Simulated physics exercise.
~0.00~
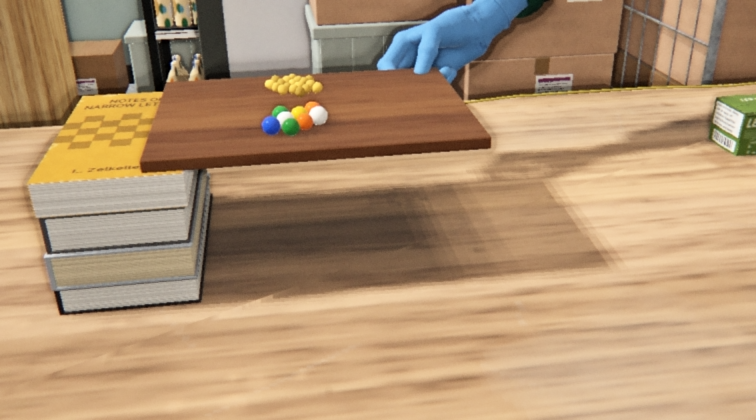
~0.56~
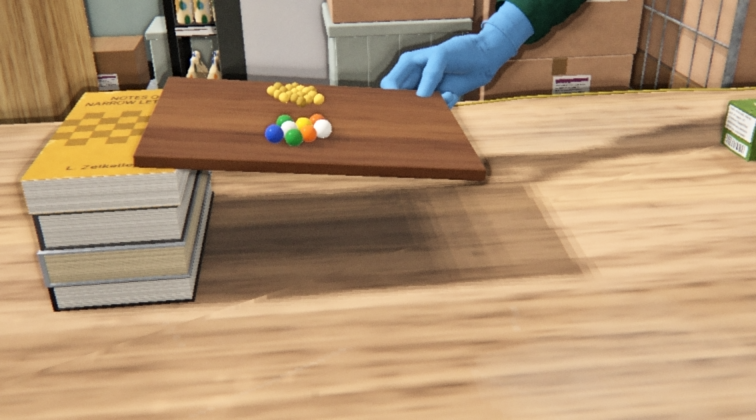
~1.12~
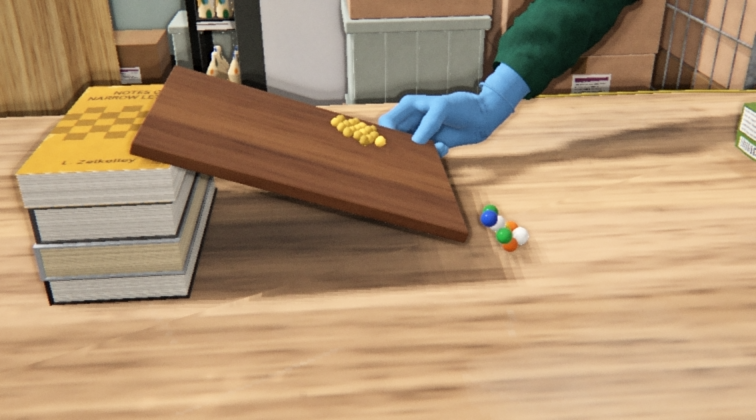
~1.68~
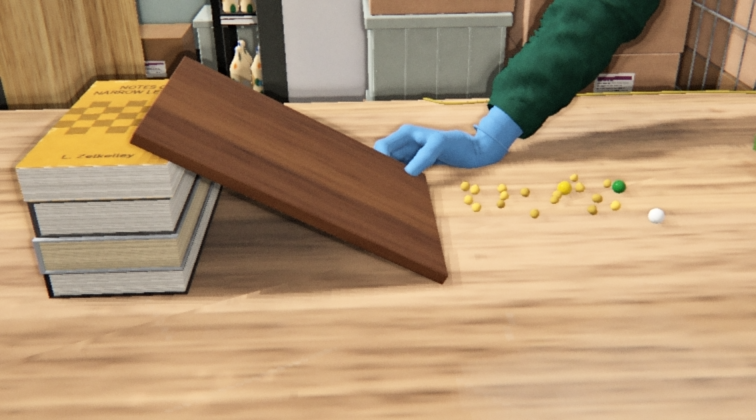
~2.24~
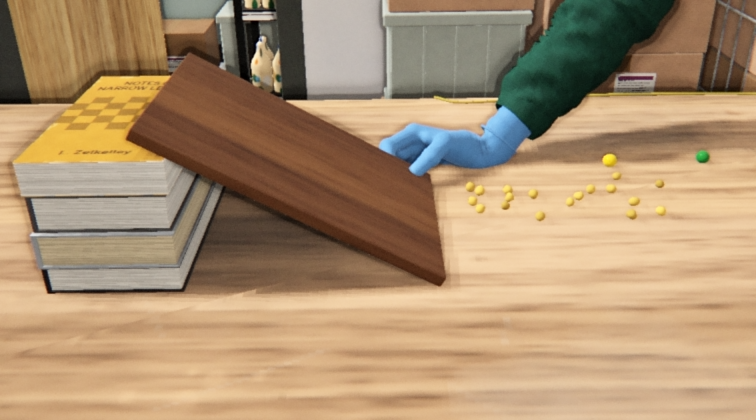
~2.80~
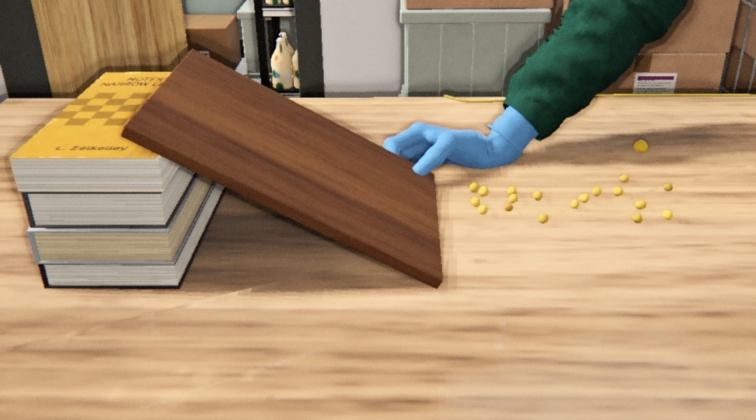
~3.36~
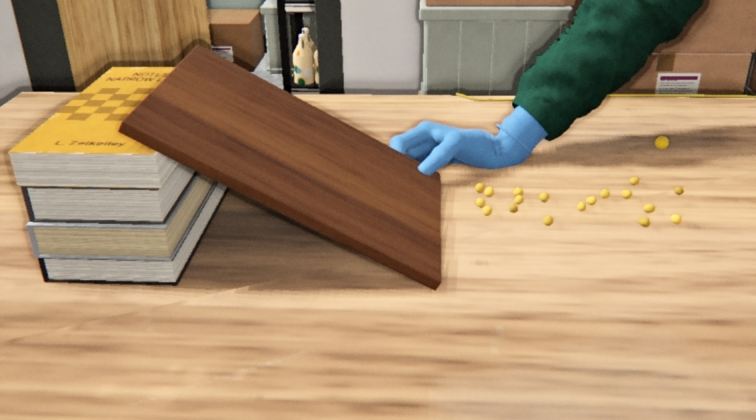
In the video, a blue-gloved hand lowers one end of a wooden board propped on stacked books, spilling colourful balls, then small yellow beads, onto the table; the beads settle nearby while the balls roll farther right, leaving one yellow ball visible.
